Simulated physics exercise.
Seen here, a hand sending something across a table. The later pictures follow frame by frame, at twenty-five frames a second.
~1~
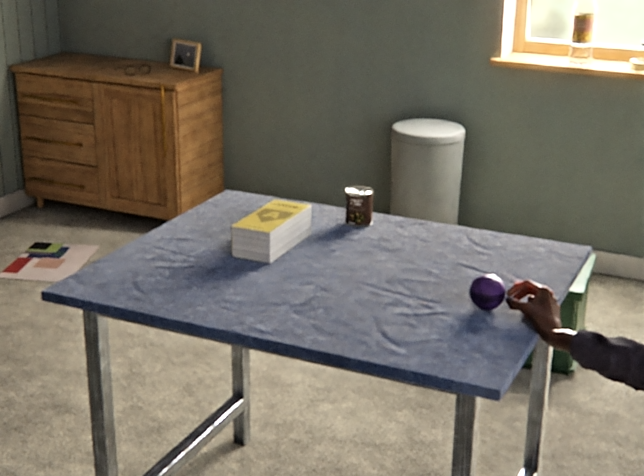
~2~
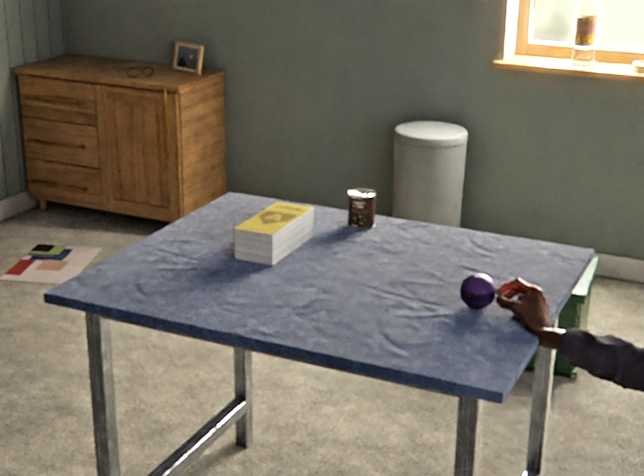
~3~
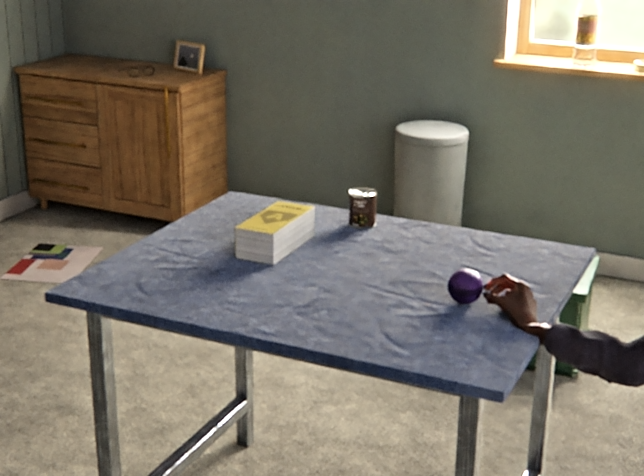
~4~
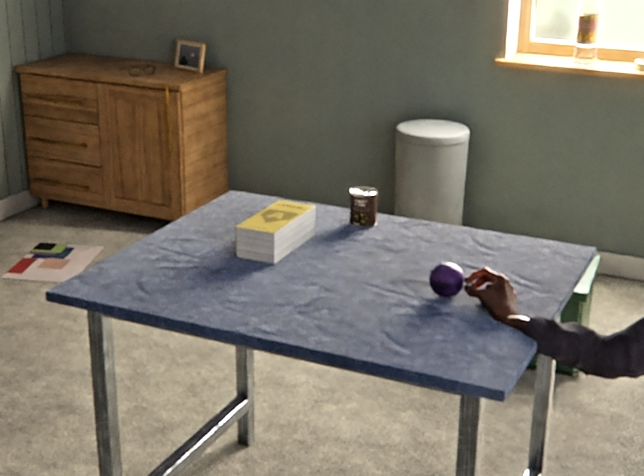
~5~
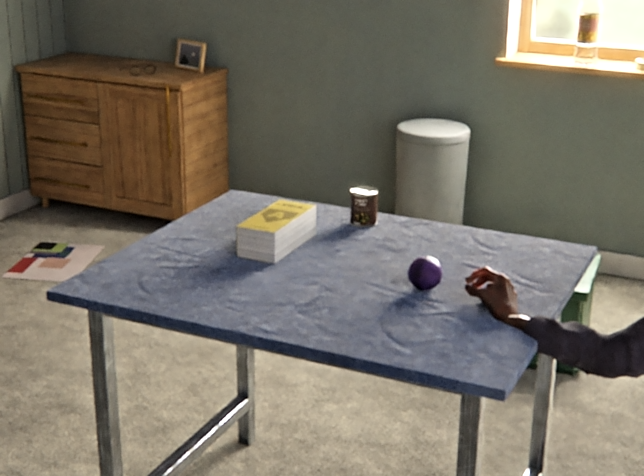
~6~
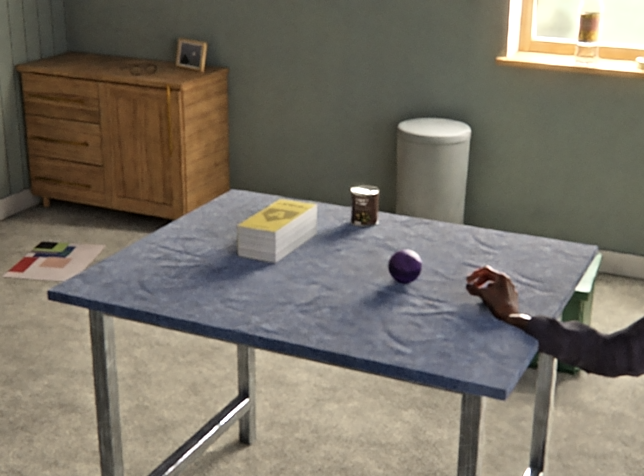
In the video, a hand at the right of a blue table pushes a purple ball leftward, then stays still as the ball rolls on, moving left and slightly away across the surface toward a yellow-topped block and a small can.
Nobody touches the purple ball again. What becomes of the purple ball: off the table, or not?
The purple ball is still on the table.
Then, 0.10 s on from there, purple ball shifted well along near (355, 252).
Then, 0.20 s on from there, purple ball shifted well along near (310, 239).
Then, 0.70 s on from there, purple ball shifted well along near (346, 232).
In the end, moved from the start, purple ball. At the end, from the last picture's camera, purple ball near (350, 232).
